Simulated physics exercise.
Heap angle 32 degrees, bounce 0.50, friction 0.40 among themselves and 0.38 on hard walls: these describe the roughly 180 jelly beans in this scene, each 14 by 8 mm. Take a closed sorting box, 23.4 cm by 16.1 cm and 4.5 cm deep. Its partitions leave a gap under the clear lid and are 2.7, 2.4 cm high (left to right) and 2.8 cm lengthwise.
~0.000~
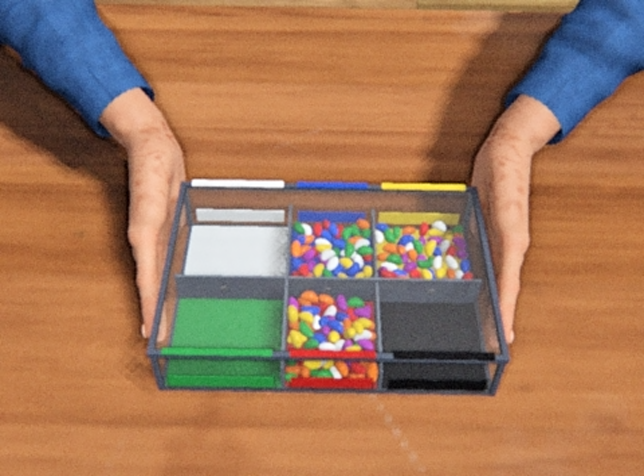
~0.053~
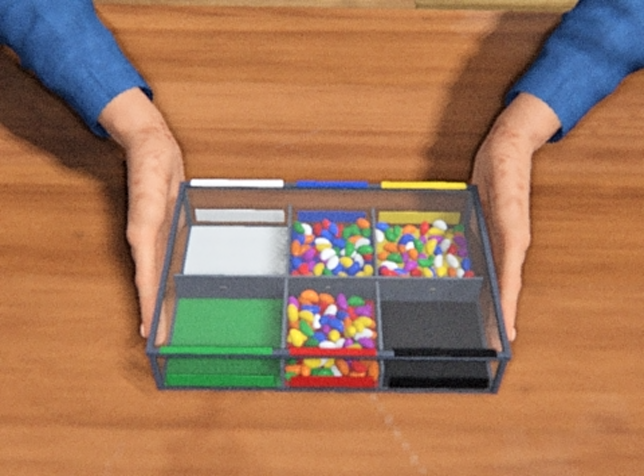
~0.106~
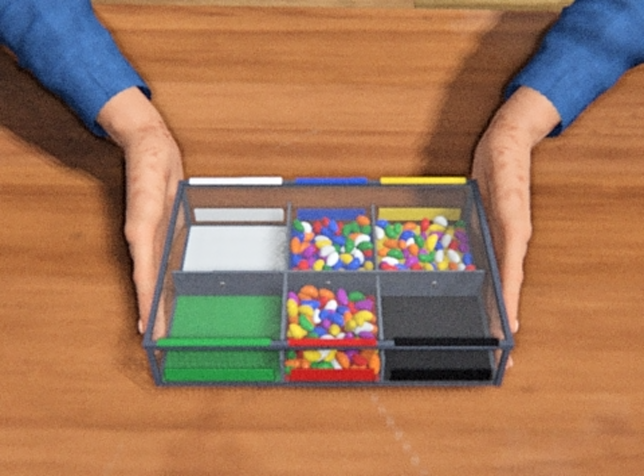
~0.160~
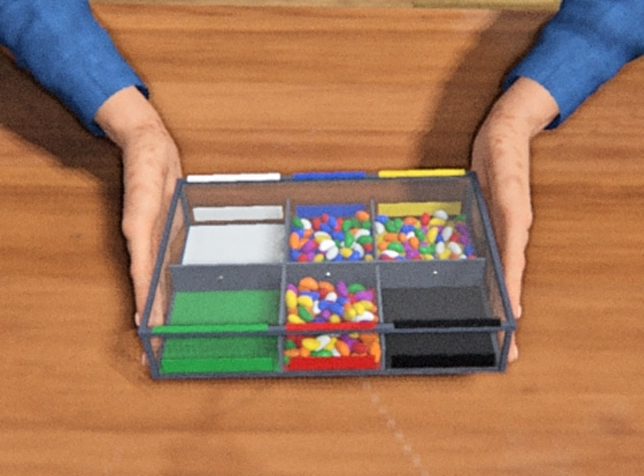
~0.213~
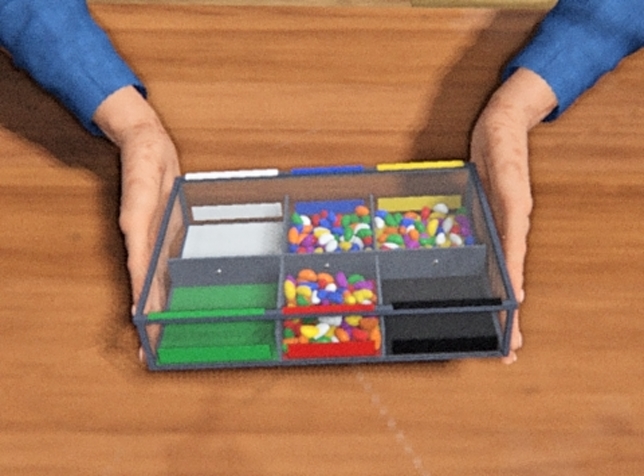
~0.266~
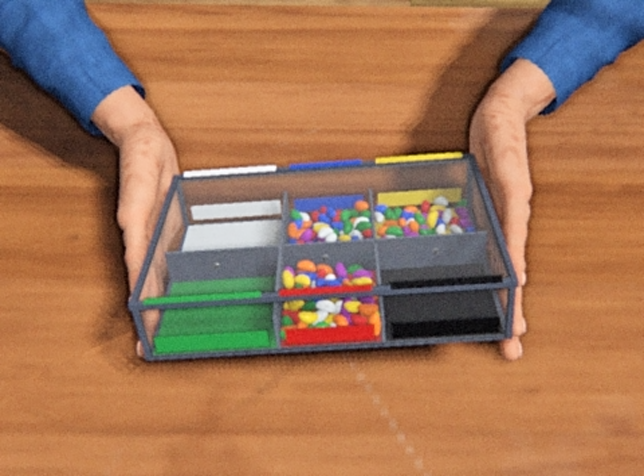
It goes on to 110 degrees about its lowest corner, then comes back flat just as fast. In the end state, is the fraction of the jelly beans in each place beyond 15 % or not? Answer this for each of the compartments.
Red: Stays behind the line; blue: Crosses the line; green: Stays behind the line; yellow: Crosses the line; white: Crosses the line; black: Stays behind the line.
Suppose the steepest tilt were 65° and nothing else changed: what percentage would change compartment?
Estimate: Around 5 %.
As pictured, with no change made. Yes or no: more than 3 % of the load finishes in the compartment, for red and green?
For red, it does, for green, it does not.
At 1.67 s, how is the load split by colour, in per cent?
Red 15; blue 40; green 0; yellow 30; white 15; black 0.
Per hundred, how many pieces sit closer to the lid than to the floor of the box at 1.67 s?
Around 60 in a hundred, give or take.
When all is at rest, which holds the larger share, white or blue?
The blue compartment.
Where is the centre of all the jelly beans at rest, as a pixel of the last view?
Once everything settles, the centre is around (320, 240).
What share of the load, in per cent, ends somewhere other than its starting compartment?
Estimate: Some 40 %.
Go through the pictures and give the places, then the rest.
Box tilt 0 degrees, front corners at (154, 351) and (502, 357); red 40 %, blue 30 %, yellow 35 %, in the first picture.
Box tilt 1 degrees, front corners at (153, 350) and (504, 354), in the second picture.
Box tilt 3 degrees, front corners at (150, 343) and (507, 342), lowest corner left back, in the third picture.
Box tilt 7 degrees, front corners at (145, 331) and (509, 324), lowest corner left back, in the fourth picture.
Box tilt 11 degrees, front corners at (141, 318) and (510, 303), lowest corner left back, in the fifth picture.
Box tilt 14 degrees, front corners at (136, 304) and (511, 280), lowest corner left back; red 40 %, blue 30 %, yellow 35 %. Its pace works out near 70 degrees a second, in the sixth picture.
Then, at 1.67 s, tilt 110 degrees; red 15 %, blue 40 %, yellow 30 %, white 15 %.
After 2.61 s, tilt 50 degrees; red 5 %, blue 40 %, yellow 25 %, white 30 %.
After 3.54 s, tilt 0 degrees; red 5 %, blue 40 %, yellow 25 %, white 30 %.
By 4.2 s all is still; red 5 %, blue 40 %, green 0 %, yellow 25 %, white 30 %, black 0 %.
